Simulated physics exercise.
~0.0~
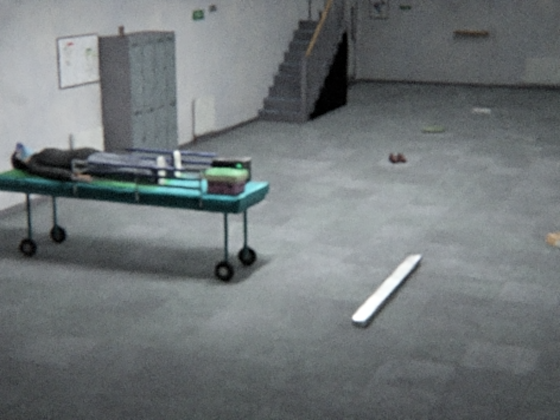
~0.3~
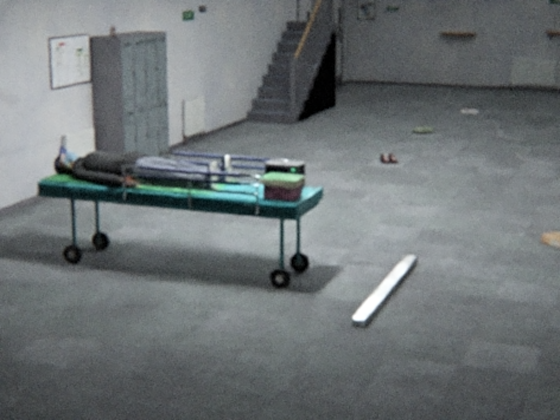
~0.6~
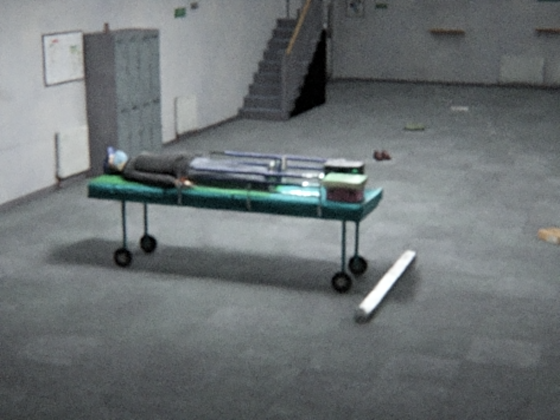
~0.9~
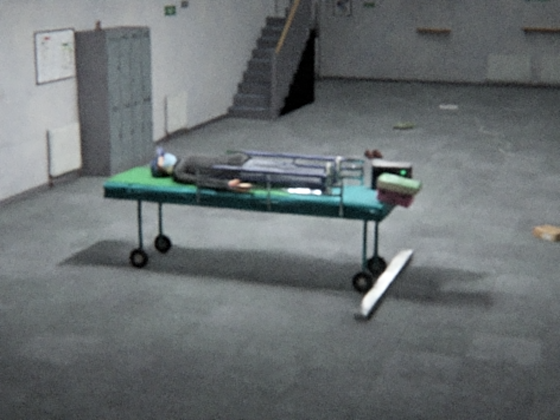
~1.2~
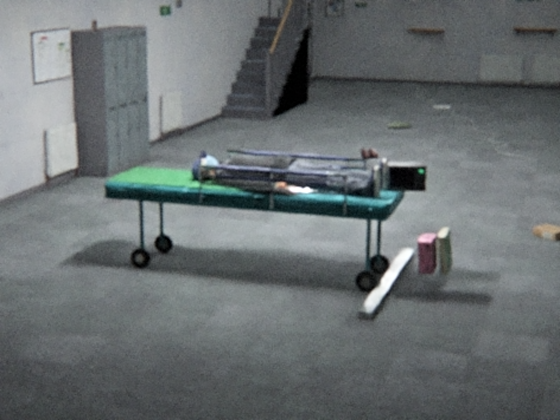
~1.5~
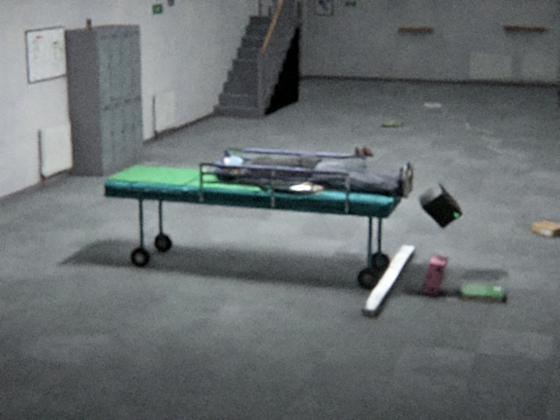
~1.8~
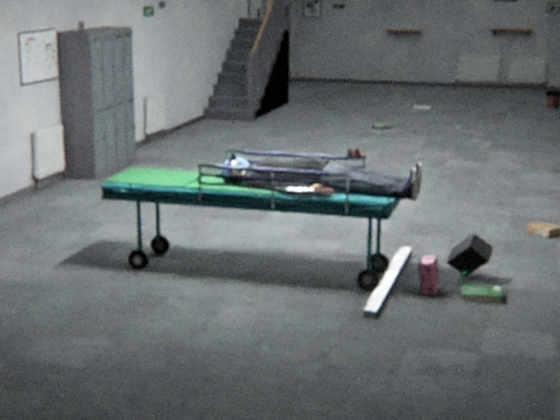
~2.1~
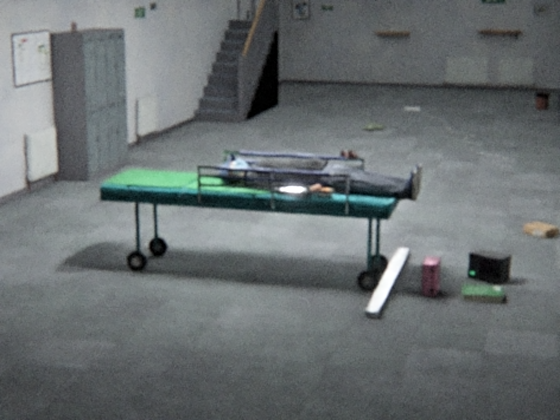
The footage shows a teal gurney carrying a person rolling right and stopping at a white sill, the person sliding on towards the foot end as a pink case, green folder and black monitor drop to the floor, leaving the person's feet past the edge.
